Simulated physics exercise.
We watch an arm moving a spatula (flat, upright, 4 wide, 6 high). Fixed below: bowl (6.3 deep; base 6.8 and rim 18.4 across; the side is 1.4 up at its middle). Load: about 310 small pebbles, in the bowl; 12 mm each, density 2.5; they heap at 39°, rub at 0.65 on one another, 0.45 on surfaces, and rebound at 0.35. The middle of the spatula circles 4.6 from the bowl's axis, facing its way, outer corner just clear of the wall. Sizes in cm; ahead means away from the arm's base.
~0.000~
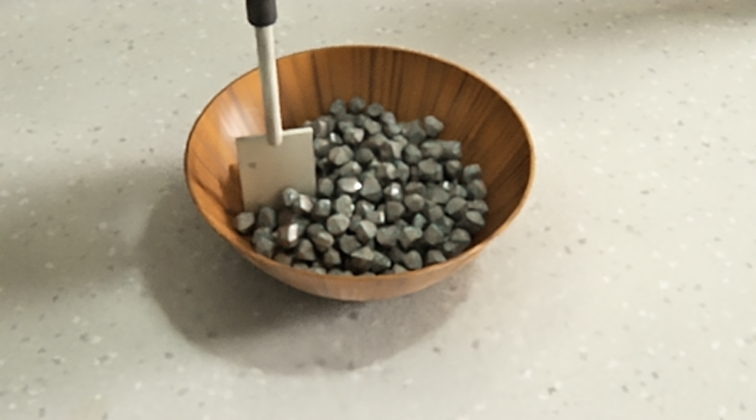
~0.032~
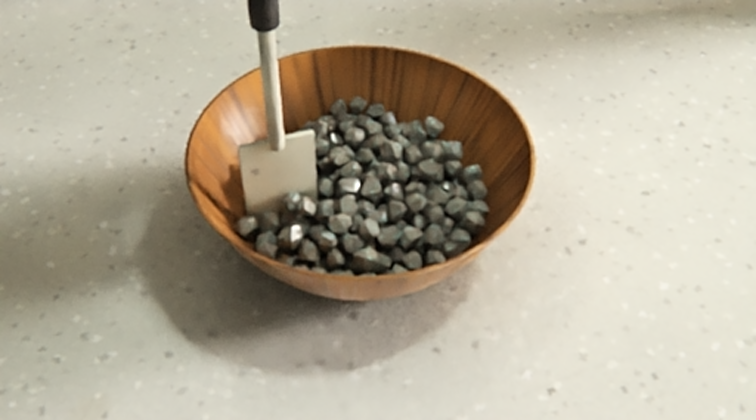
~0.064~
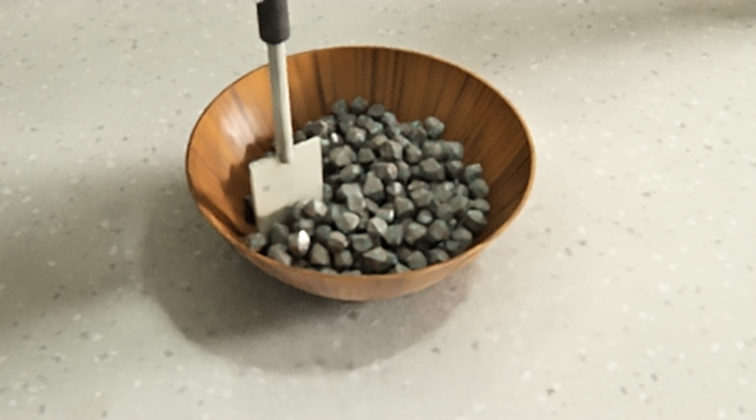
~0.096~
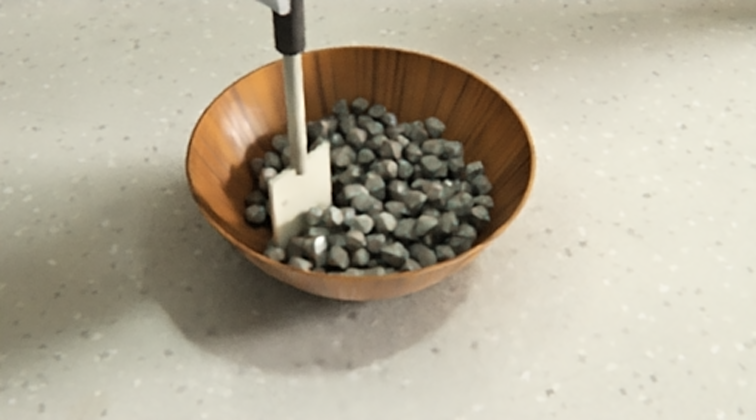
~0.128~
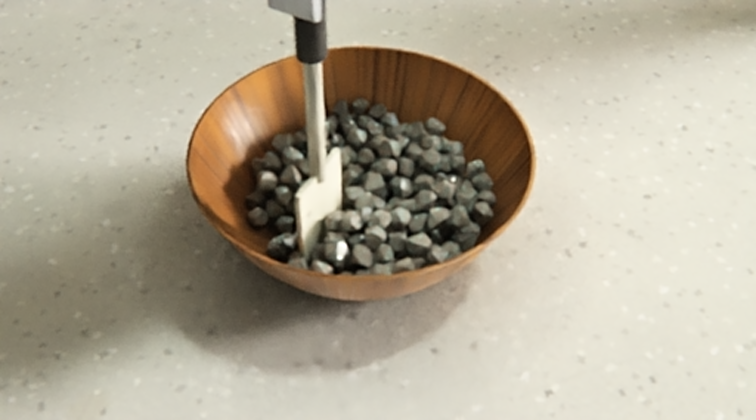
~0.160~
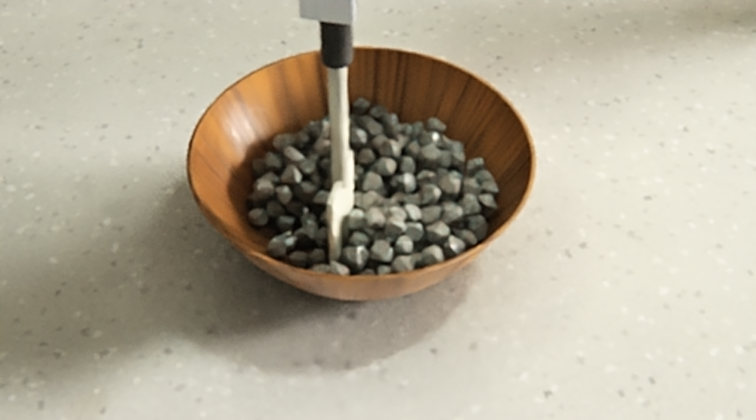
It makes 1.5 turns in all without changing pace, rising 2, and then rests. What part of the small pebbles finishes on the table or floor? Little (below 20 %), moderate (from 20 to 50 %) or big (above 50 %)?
A little share, below 20 %, ends on the table or floor.
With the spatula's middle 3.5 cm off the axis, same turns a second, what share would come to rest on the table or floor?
It would be near 5 per cent.
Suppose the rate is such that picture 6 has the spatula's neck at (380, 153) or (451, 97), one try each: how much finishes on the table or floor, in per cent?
Some 25 and 35 per cent.
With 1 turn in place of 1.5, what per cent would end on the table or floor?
It would be near 10 per cent.
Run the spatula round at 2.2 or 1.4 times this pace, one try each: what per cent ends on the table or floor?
Some 35 and 20 per cent.
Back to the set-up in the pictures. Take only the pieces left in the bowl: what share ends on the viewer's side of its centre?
Roughly 55 per cent.
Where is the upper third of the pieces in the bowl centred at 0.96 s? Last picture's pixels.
At about (375, 230).
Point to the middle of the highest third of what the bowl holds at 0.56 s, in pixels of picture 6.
At about (323, 95).
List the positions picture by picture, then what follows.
The first picture shows the spatula neck at (271, 112), 0° round; upper third of the load around (364, 180), from x 245 to 480, top at y 105; 312 in the bowl.
The second picture shows the spatula neck at (274, 117), 6° round; upper third of the load around (366, 181), from x 245 to 480, top at y 105.
The third picture shows the spatula neck at (283, 129), 21° round; upper third of the load around (364, 192), from x 255 to 480, top at y 105.
The fourth picture shows the spatula neck at (297, 140), 36° round; upper third of the load around (373, 197), from x 255 to 485, top at y 105.
The fifth picture shows the spatula neck at (317, 149), 51° round; upper third of the load around (380, 200), from x 255 to 485, top at y 105.
The sixth picture shows the spatula neck at (340, 154), 66° round; upper third of the load around (395, 202), from x 260 to 490, top at y 105; 312 in the bowl.
After 0.56 s, 252° round, highest piece 9 above the table; 301 in the bowl, 8 on the table or floor, 3 in flight or on the tool.
After 0.96 s, 78° round, highest piece 8 above the table; 281 in the bowl, 27 on the table or floor, 4 in flight or on the tool.
After 1.35 s, 180° round, highest piece 7 above the table; 278 in the bowl, 34 on the table or floor.
After 2.05 s, 180° round, highest piece 7 above the table; 278 in the bowl, 34 on the table or floor.
In the end, 278 in the bowl, 34 on the table or floor. That is 11 % on the table or floor.
